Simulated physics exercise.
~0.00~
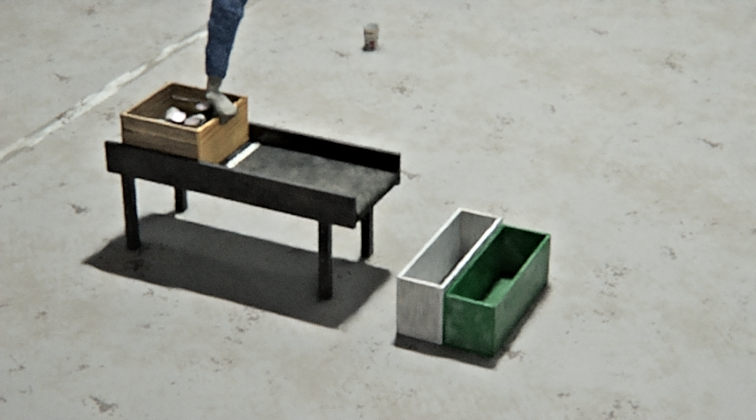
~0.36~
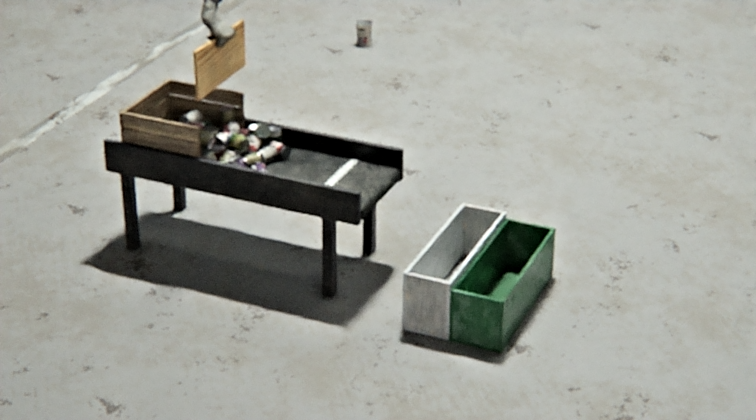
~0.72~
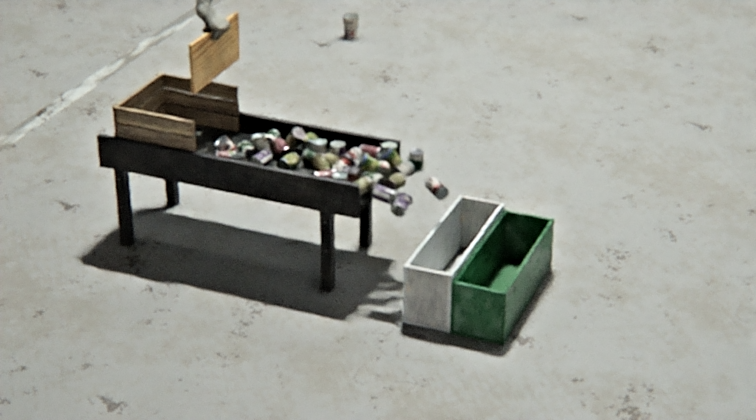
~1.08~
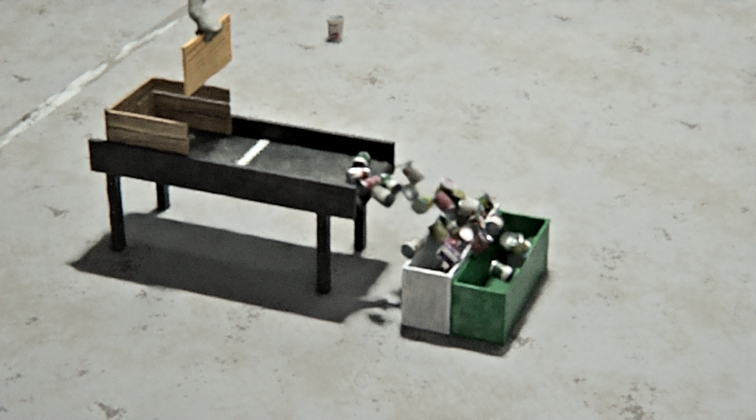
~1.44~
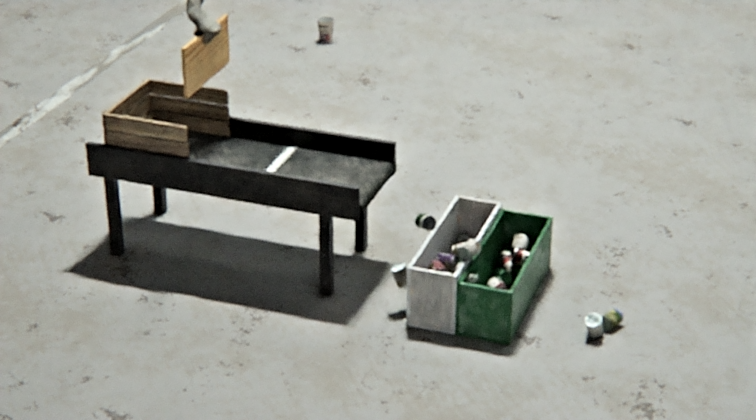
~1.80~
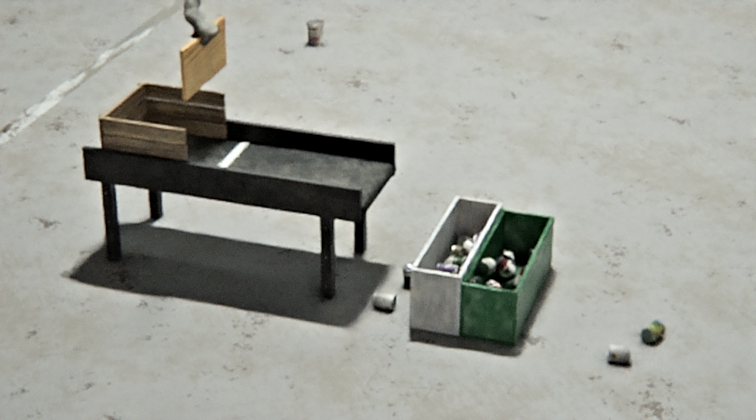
The clip opens on a wooden pen of small tins at the left end of a dark belt table, with a long white box and a green tub on the floor past its right end. A gloved hand lifts the pen's front board, and the tins spill onto the belt. They ride right in a loose crowd and begin tumbling off the end. A thick cluster drops over the two containers while the last few leave the belt. Most settle inside the white box and green tub, but two lie beyond the tub and a couple rest short of the box.
